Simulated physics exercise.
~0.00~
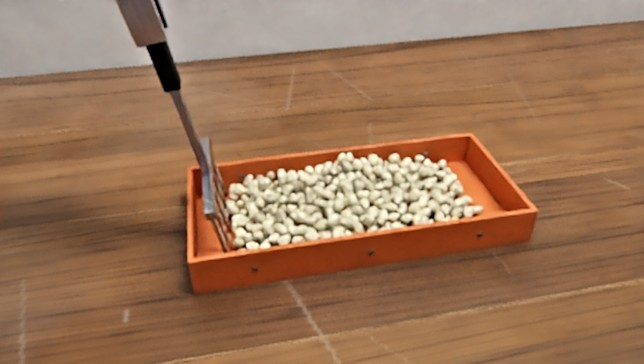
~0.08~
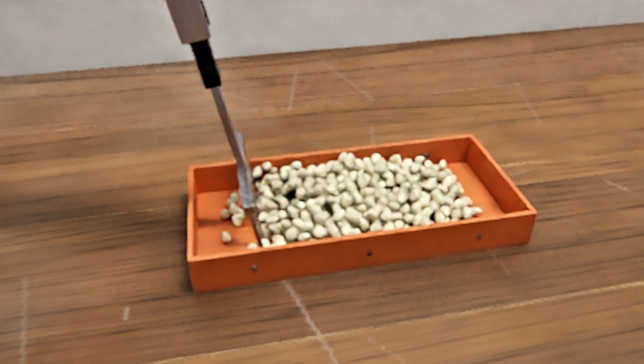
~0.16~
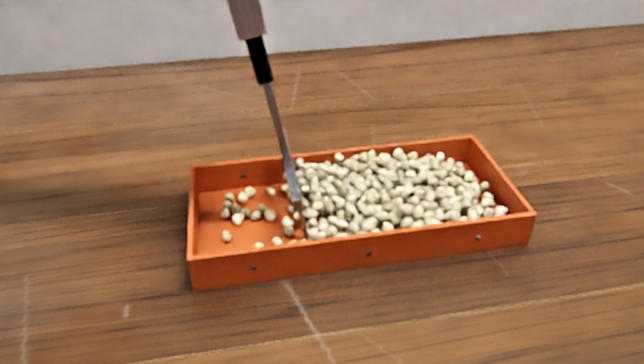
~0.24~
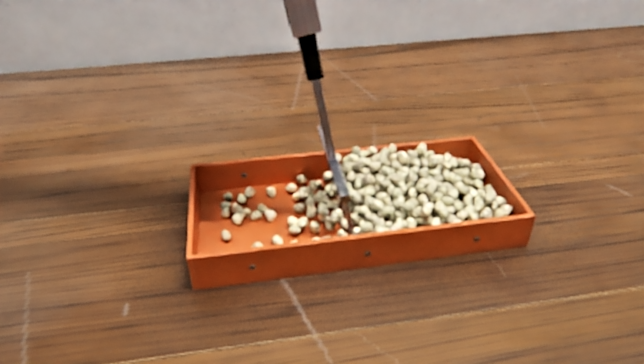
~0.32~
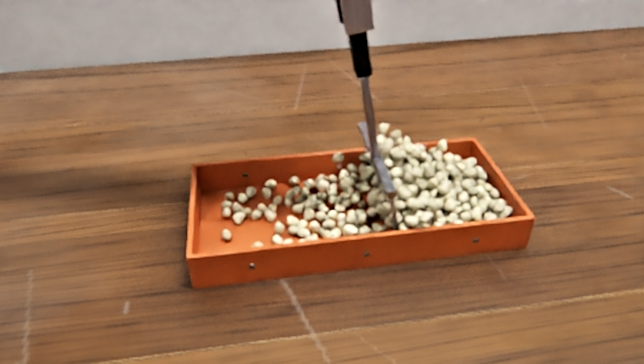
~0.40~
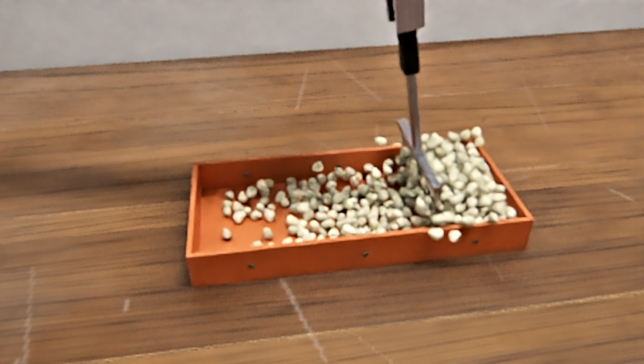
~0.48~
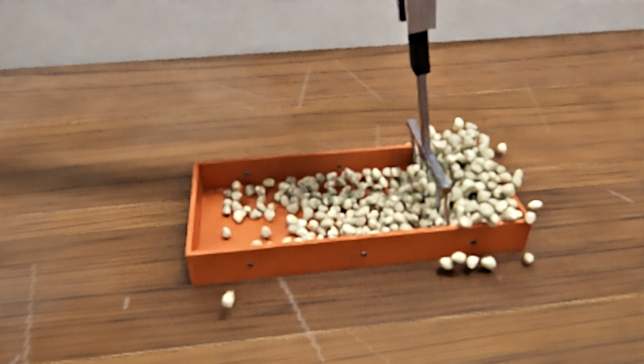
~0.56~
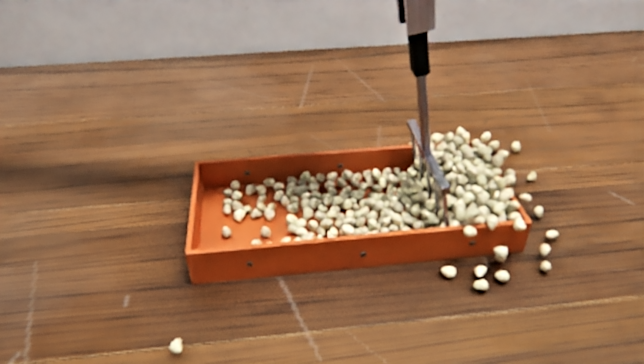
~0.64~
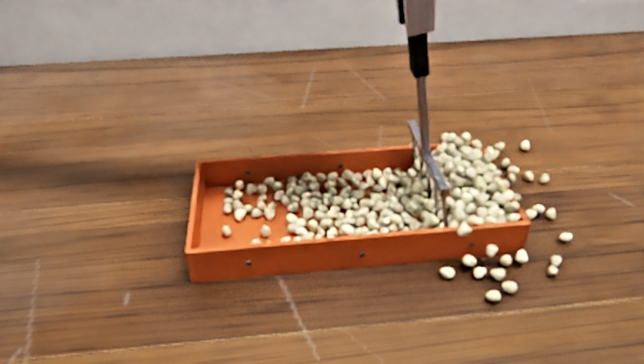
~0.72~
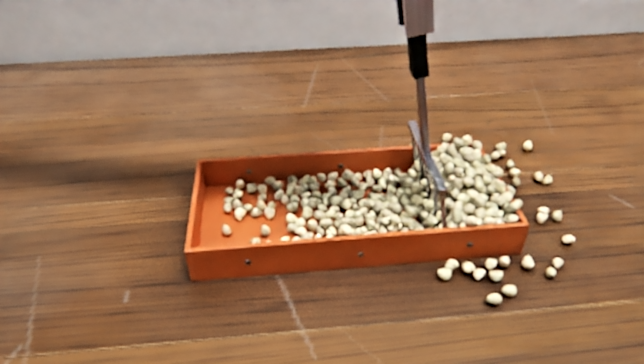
Dried beans in an orange trough being pushed right by a robot-held comb, heaping up and partly spilling onto the wooden table.
